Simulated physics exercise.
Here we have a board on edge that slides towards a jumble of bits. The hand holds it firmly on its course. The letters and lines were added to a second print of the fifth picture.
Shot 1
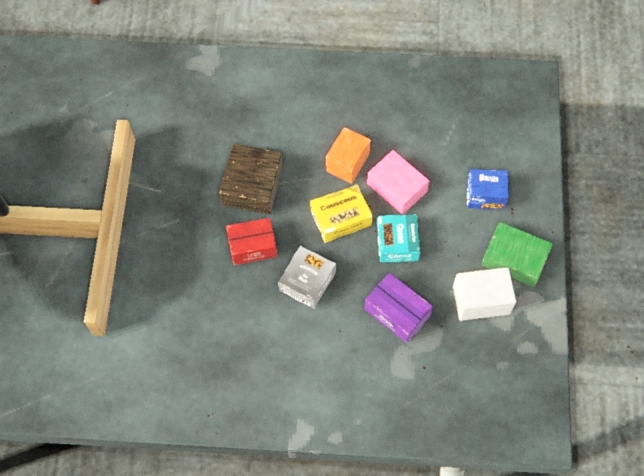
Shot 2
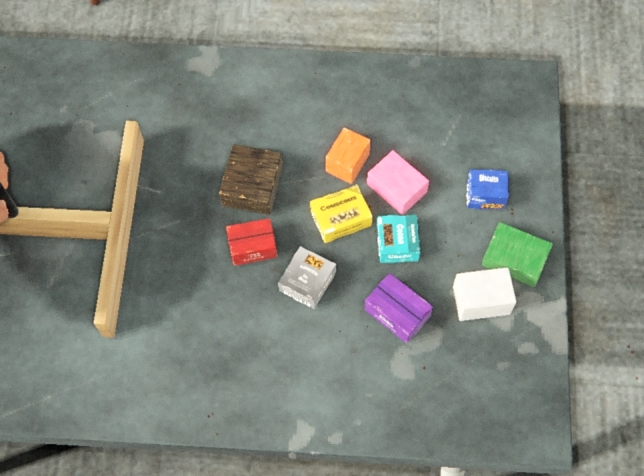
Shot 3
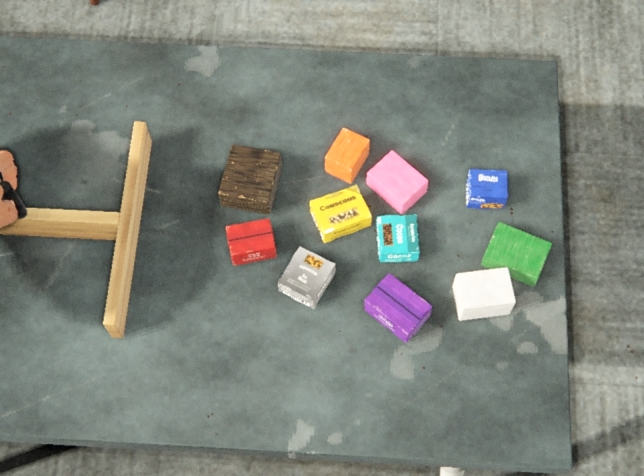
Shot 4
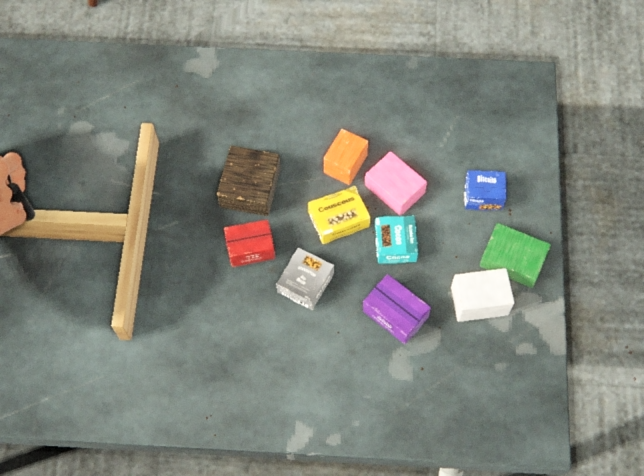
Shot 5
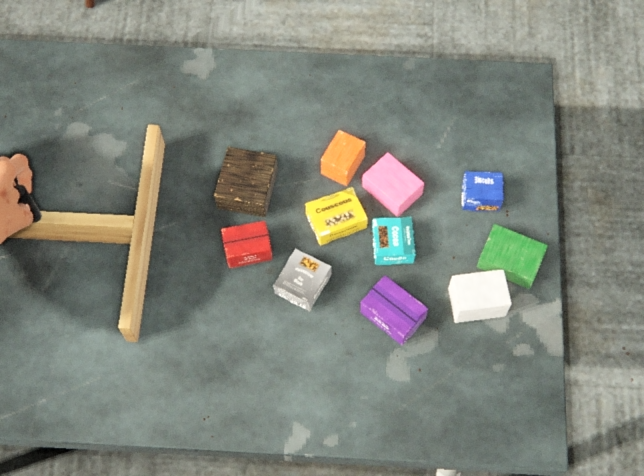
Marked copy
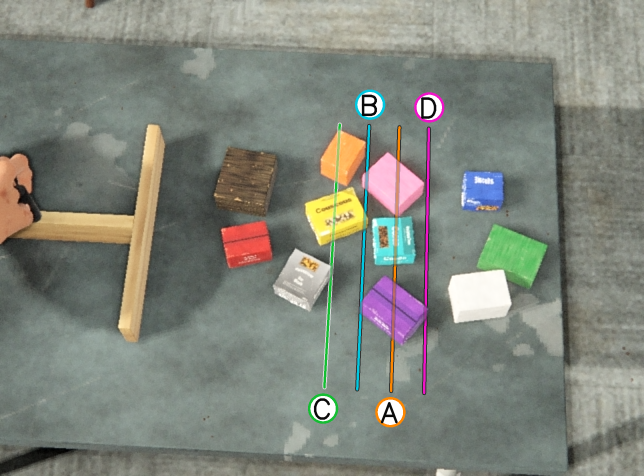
At first, a T-shaped wooden piece lies at the left of a dark tabletop, apart from a loose cluster of ten coloured blocks. Then a hand comes into view at the left edge, gripping the handle, and the board slides slightly rightward, narrowing the gap, while the blocks remain untouched.
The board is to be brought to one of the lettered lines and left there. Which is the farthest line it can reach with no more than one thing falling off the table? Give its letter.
D is the last line within the limit.
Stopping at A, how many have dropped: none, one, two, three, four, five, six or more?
The count is none.
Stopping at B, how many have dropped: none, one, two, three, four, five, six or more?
The count is none.
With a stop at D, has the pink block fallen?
No.
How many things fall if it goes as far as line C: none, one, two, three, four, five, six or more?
By then, none.
On the marked copy, A at (395, 252); B at (364, 250); C at (333, 249); D at (427, 253).
Following D. Soon after the start, board (241, 227); black block (280, 183); red box (271, 247).
Later, board (344, 232); turquoise packet (440, 266); orange block (395, 147).
In the end, board (424, 236); green block (555, 258); blue packet (553, 194); none fallen.
As for the rest, A is within the limit but short; B is within the limit but short; C is within the limit but short.
